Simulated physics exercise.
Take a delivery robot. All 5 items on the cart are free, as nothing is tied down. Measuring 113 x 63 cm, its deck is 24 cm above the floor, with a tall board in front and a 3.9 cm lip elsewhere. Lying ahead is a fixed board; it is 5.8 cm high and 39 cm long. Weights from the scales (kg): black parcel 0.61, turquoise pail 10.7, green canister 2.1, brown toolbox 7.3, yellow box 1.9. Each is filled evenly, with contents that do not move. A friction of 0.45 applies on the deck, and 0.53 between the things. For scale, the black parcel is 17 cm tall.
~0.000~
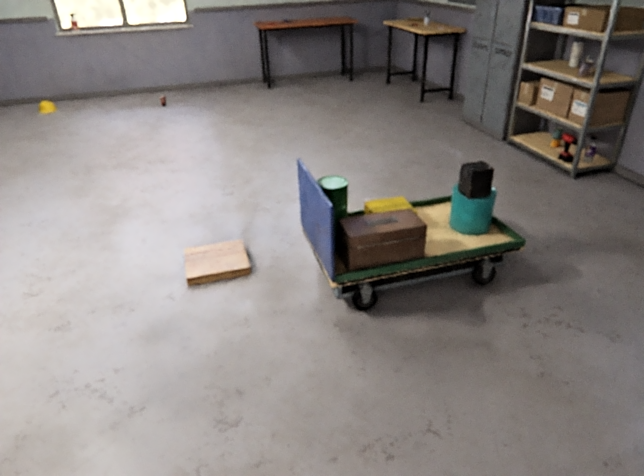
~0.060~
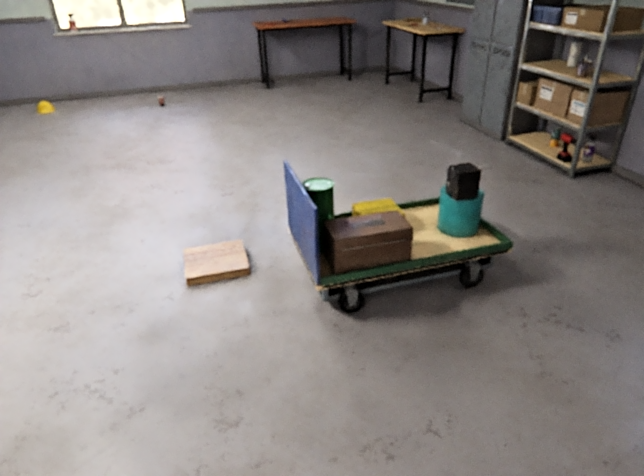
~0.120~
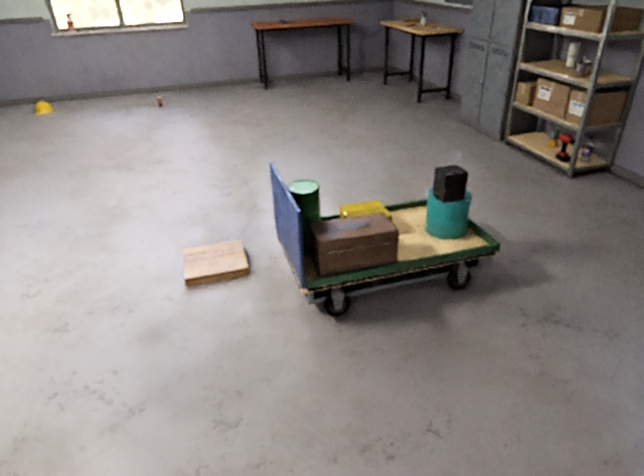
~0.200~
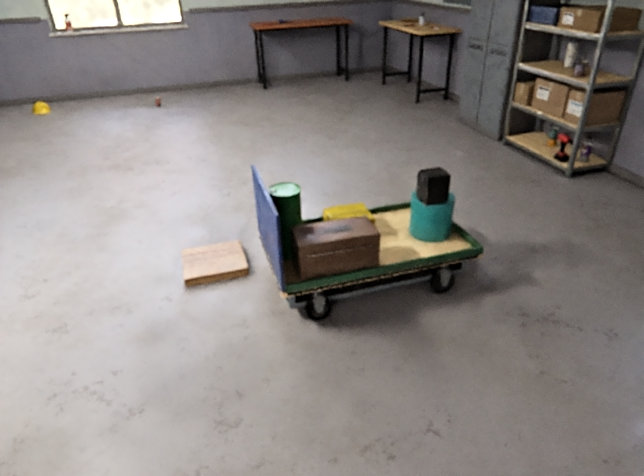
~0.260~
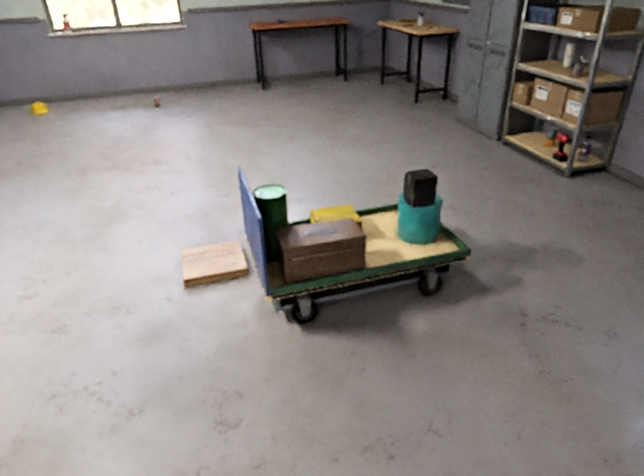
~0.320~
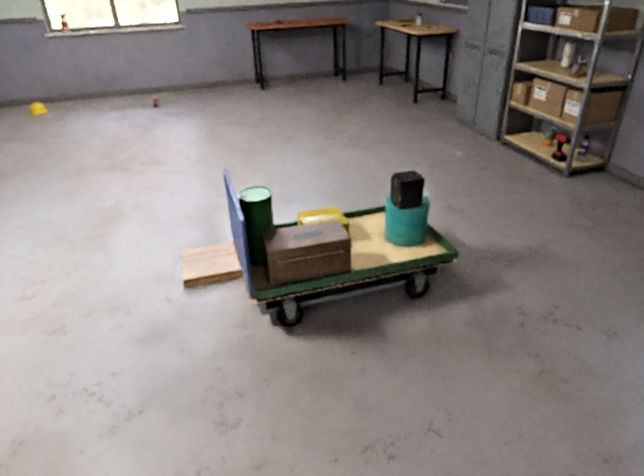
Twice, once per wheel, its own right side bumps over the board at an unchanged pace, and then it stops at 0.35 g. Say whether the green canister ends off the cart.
It never departs the cart.
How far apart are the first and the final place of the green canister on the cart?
Start to finish, roughly 2 cm.
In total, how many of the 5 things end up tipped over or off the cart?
I get 1.
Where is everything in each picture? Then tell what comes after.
Cart has run 0 cm; black parcel (476, 180), in the first frame.
Cart has run 8 cm; brown toolbox (367, 242), in the second frame.
Cart has run 16 cm; black parcel (450, 184); turquoise pail (447, 212), in the third frame.
Cart has run 26 cm; brown toolbox (335, 248), in the fourth frame.
Cart has run 34 cm; black parcel (420, 188); turquoise pail (419, 217), in the fifth frame.
Cart has run 42 cm; green canister (258, 226); brown toolbox (306, 254), in the sixth frame.
By 0.72 s, cart has run 94 cm; green canister tilted 15° near (172, 235); brown toolbox 2 cm from its spot; yellow box 2 cm from its spot.
By 1.12 s, cart has run 146 cm; green canister tilted 14° near (60, 250); black parcel tilted 11°; turquoise pail tilted 8°.
By 1.52 s, cart has run 198 cm; green canister tilted 8°; black parcel on its side; yellow box 3 cm from its spot.
When it is over (2.4 s), lying over on the cart, black parcel; the other 4 within 10 cm of the start.
